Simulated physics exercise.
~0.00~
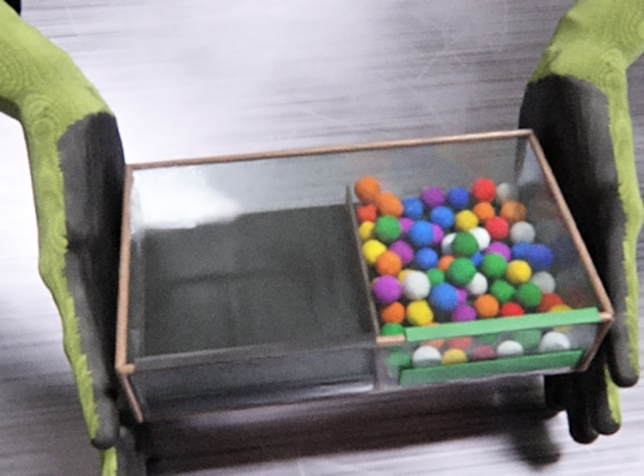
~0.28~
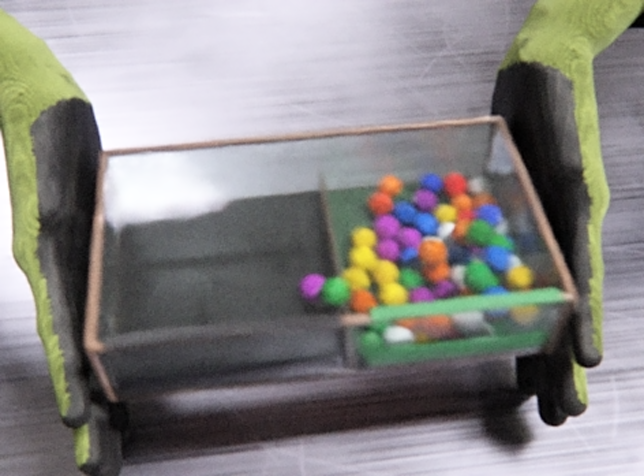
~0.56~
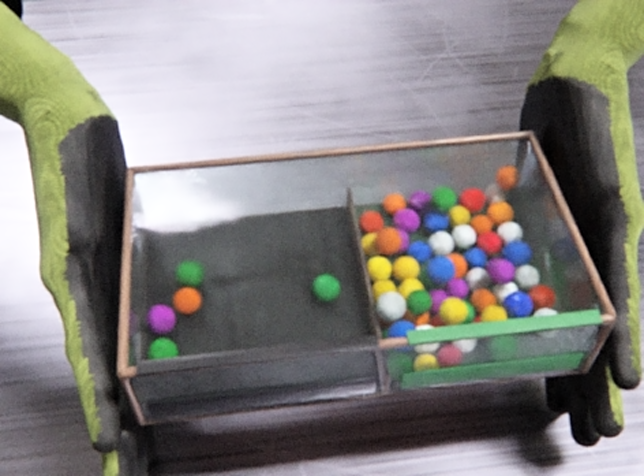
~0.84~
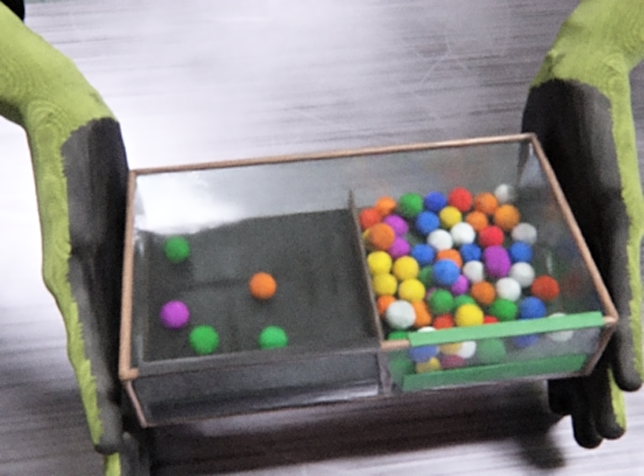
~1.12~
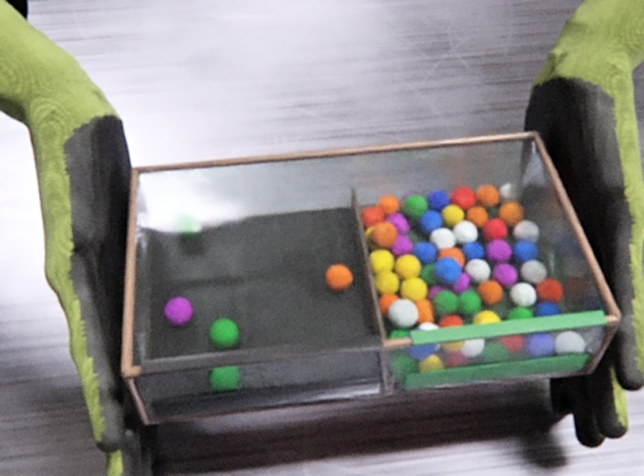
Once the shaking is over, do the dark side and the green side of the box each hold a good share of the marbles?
No, only the green side on the right holds a good share. Just a few marbles ended up on the dark left side.
